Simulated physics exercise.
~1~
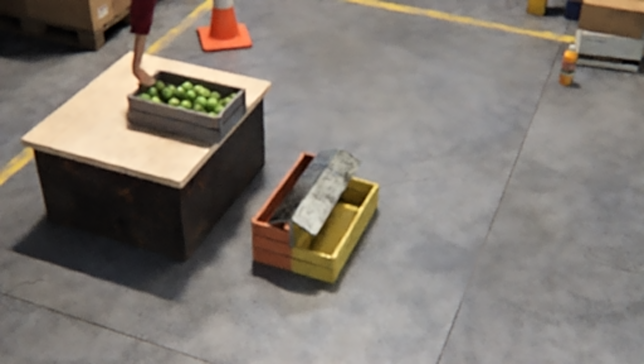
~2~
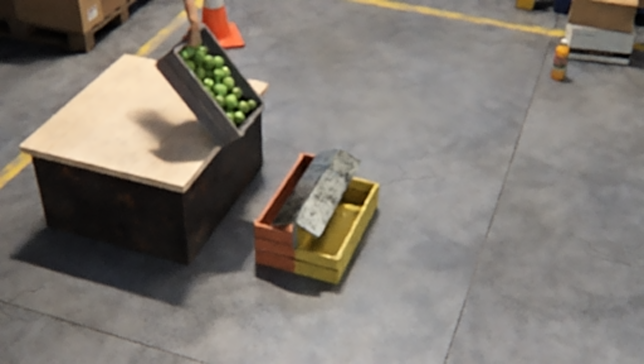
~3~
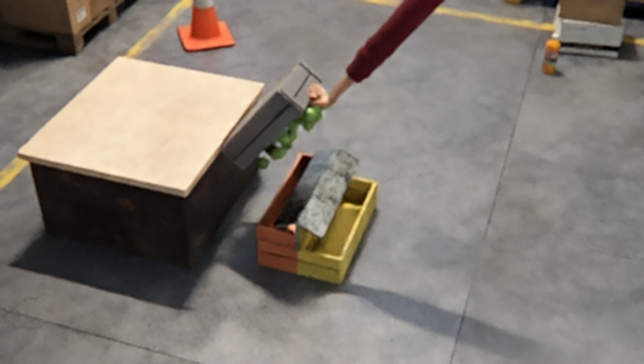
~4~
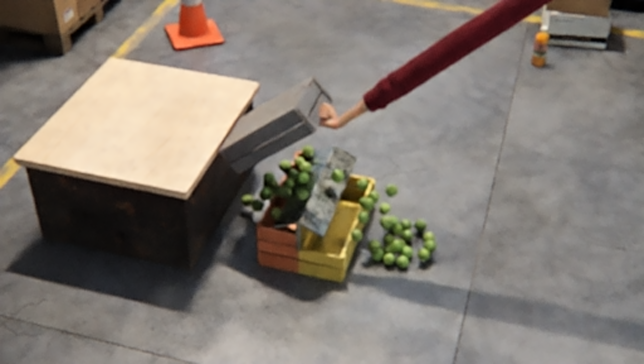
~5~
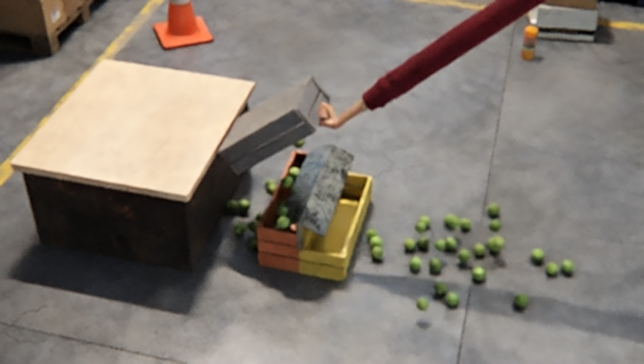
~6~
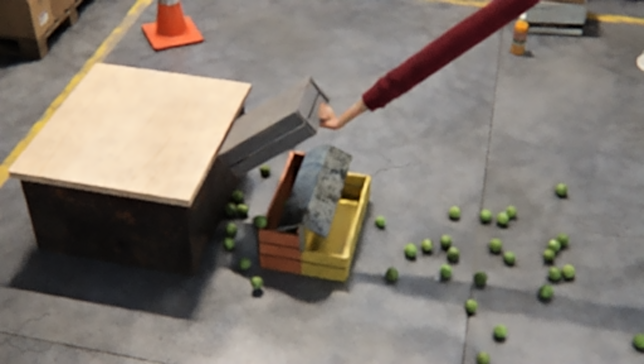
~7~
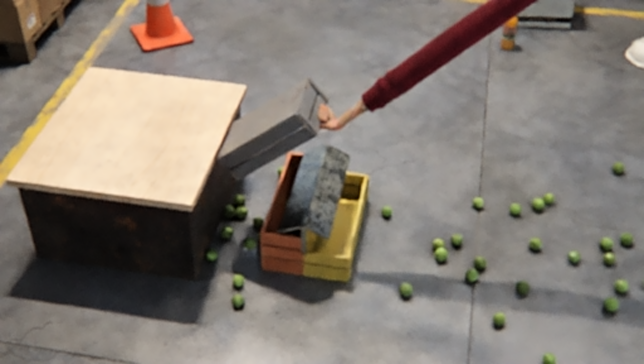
At the start, a hand holds a grey tote full of green apples on a wooden-topped bench, beside an empty orange tote and yellow bin with a grey ridge over the wall between them. The tote lifts and tips to the right, and a red-sleeved arm swings it over the bench's edge. The apples tumble out onto the ridge and the orange tote. Many bounce past the yellow bin and roll away across the floor to the right, while others drop beside the bench. Finally, the apples lie widely scattered on the right, with a smaller group near the bench, as the arm still holds the tilted tote.
